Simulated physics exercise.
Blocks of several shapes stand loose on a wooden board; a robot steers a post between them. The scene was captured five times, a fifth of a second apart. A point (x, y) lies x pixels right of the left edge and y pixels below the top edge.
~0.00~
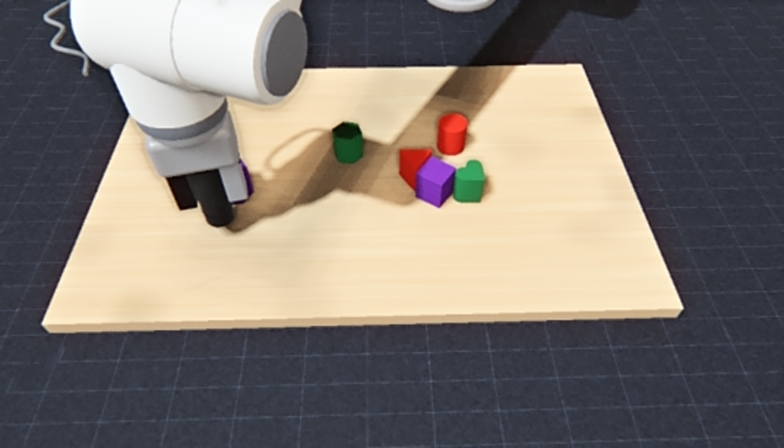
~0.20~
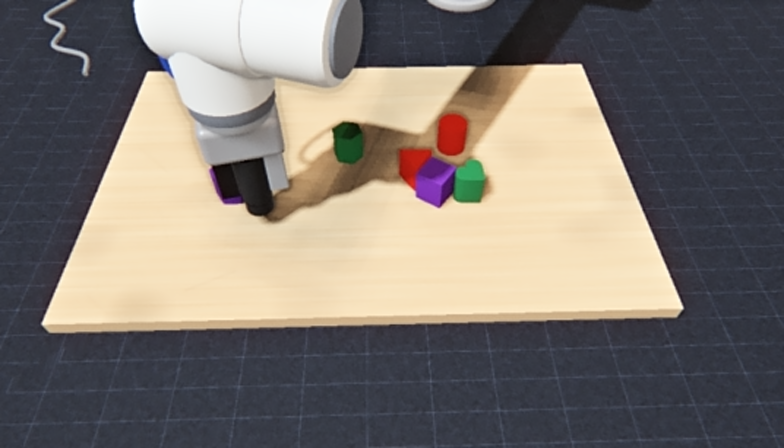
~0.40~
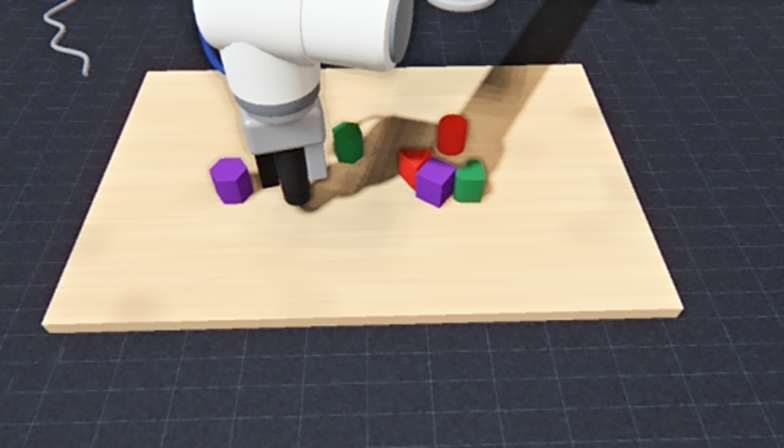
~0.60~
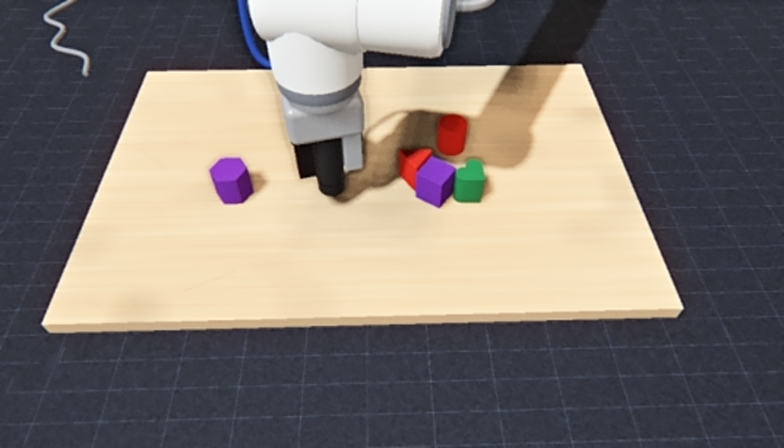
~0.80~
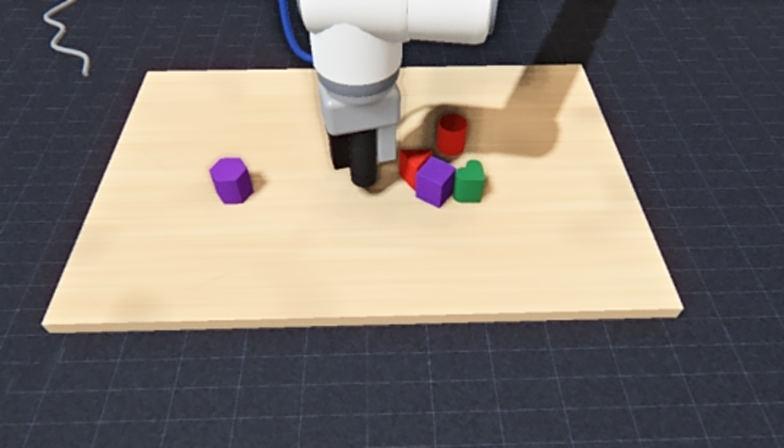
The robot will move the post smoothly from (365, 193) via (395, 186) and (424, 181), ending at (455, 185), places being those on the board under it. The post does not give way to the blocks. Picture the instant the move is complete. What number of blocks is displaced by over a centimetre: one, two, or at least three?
This push will displace three or more blocks.
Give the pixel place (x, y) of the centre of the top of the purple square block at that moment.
The middle of its top is at (458, 181).
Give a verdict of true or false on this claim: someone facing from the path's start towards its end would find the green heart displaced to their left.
My answer: False.
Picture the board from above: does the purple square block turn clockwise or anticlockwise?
Its spin: Clockwise.
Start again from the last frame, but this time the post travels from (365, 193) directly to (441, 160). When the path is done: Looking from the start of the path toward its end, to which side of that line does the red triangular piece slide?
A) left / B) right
Answer: B.
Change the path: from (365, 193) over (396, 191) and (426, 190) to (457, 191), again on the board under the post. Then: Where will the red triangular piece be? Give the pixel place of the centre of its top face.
Located at (434, 149).
What follows on the original path. One third of the way, post (395, 172); nothing pushed yet.
Two thirds of the way, post (426, 167); red triangular piece (441, 144), turned 10° anticlockwise; purple square block (446, 172), turned 25° clockwise; green heart (479, 174), turned 30° anticlockwise.
At the end, post (456, 171); red triangular piece (452, 142), turned 45° anticlockwise; purple square block (458, 181), turned 50° clockwise; red circular block in place; green heart (485, 177), turned 55° anticlockwise.
